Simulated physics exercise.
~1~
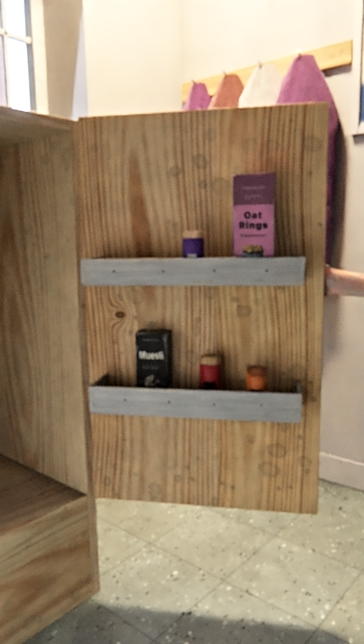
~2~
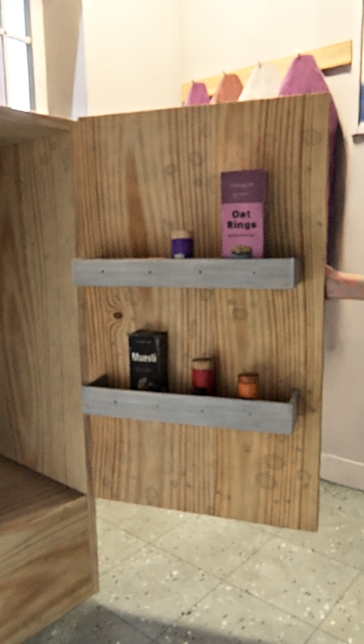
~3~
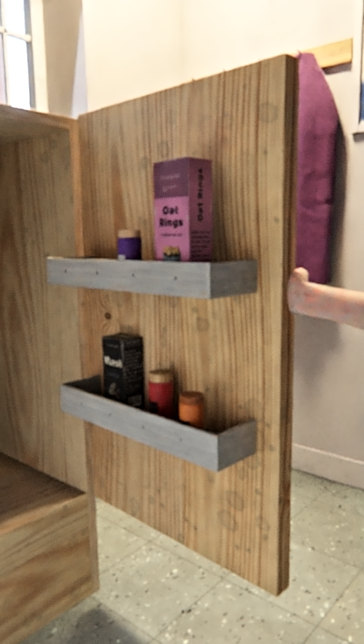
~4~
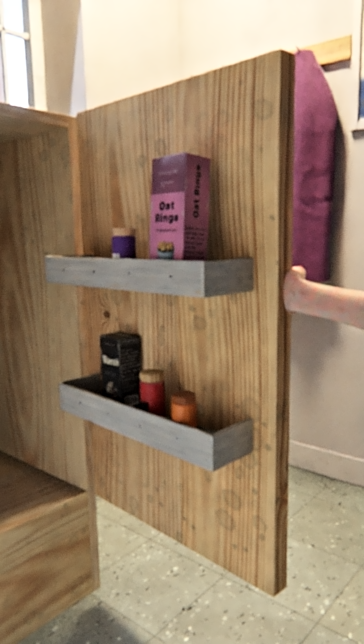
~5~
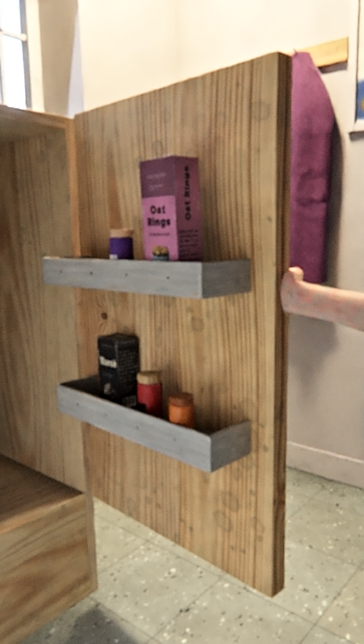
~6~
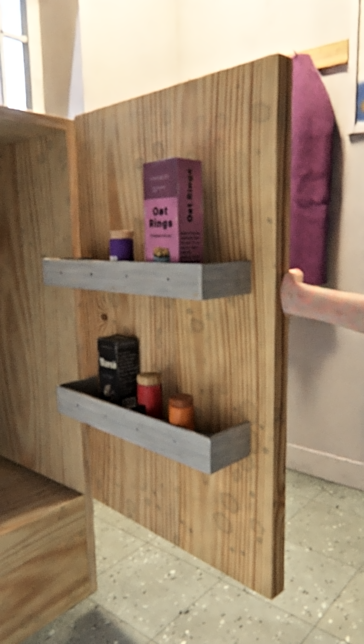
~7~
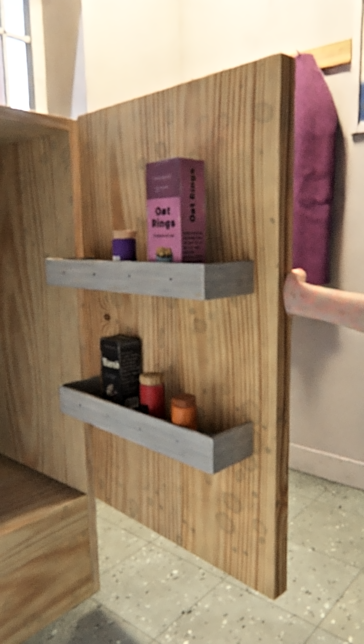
The video shows a hand at the edge of a wooden cabinet door, which swings partway toward the cabinet and stops, carrying two gray racks holding pink and black cartons and purple, red and orange shakers. All five items end upright, still in their racks.
